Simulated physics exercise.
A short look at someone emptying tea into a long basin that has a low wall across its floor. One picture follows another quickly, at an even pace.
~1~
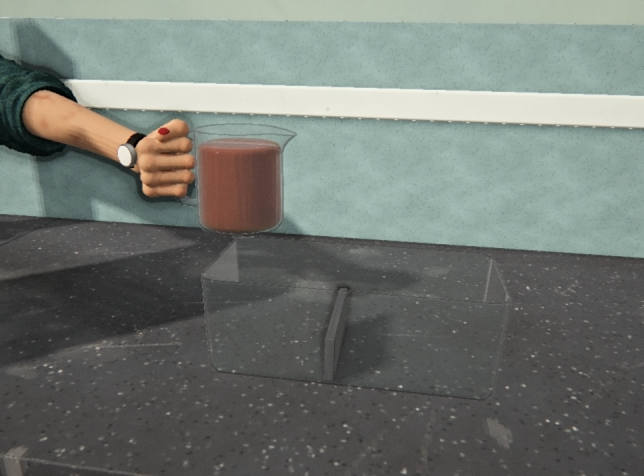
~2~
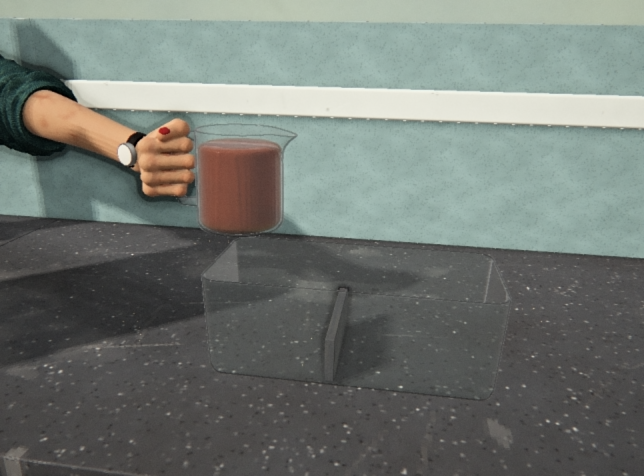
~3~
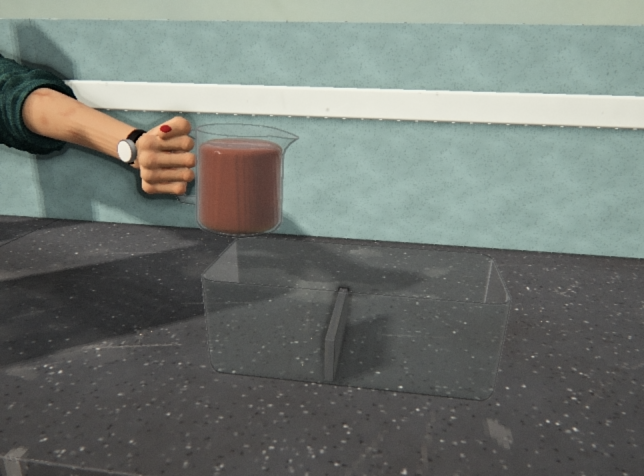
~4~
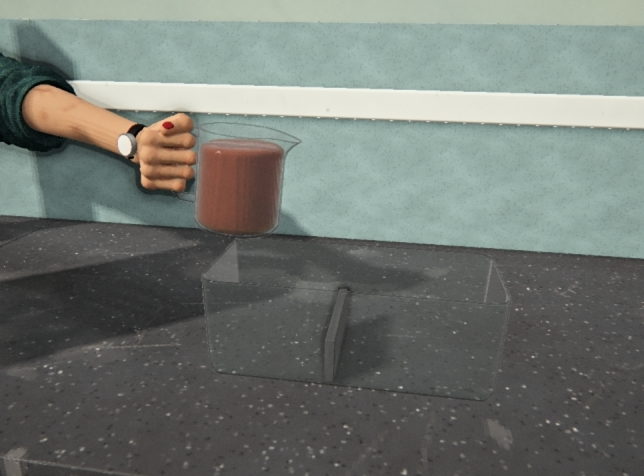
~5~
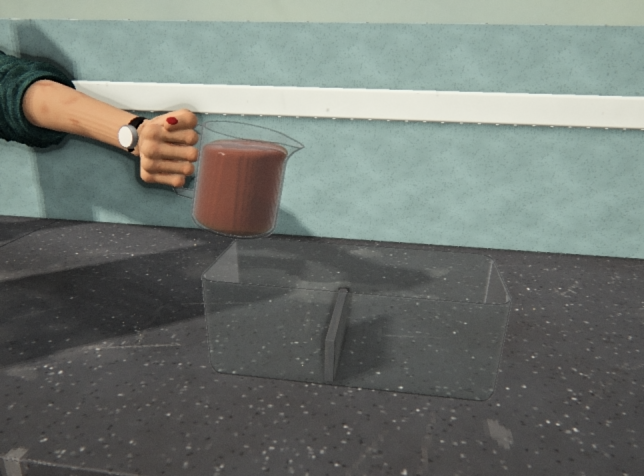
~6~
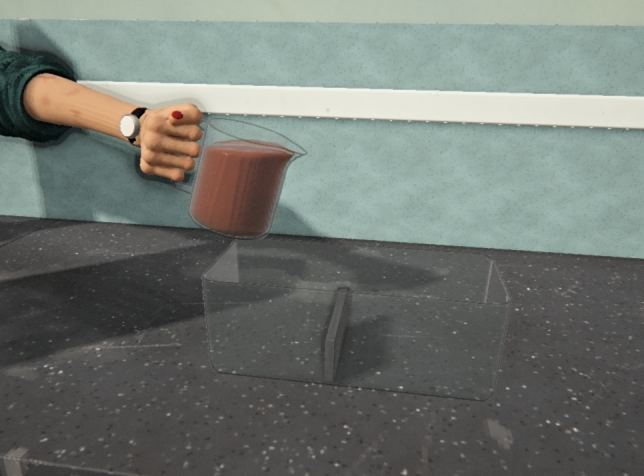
A hand with red nails, a dark green sleeve and a watch holds a clear jug of reddish-brown liquid at the upper left, seen from the front and slightly above a speckled dark counter. Below stands a long transparent basin with a low grey wall across its floor, before a pale teal wall with a white strip. The hand gradually tilts the jug rightward, while the camera stays still.
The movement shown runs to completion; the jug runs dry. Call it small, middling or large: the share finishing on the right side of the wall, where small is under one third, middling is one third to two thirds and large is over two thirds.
Middling.
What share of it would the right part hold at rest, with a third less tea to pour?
20 %.
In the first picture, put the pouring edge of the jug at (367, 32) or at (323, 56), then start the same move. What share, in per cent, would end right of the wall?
90 and 95 in a hundred.
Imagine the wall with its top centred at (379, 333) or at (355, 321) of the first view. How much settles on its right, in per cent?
It would come to roughly 10 per cent the first time and roughly 20 per cent the second.
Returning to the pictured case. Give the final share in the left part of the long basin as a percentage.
Roughly 50 %.
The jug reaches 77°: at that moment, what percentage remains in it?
Near 75 in a hundred still remains.
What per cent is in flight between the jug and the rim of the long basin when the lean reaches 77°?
Share: Approx. 15 %.
A moment on, the tilt is 77° and 75 per cent is still to pour, 1 is left of the wall and 9 right of it.
Next, the tilt is 105° and 23 per cent is still to pour, 23 is left of the wall and 42 right of it.
Then the tilt is 106° and 3 per cent is still to pour, 46 is left of the wall and 49 right of it.
Later the tilt is 106° and 0 per cent is still to pour, 50 is left of the wall and 49 right of it.
Finally, 50 per cent lies left of the wall, 49 right of it and 0 outside.
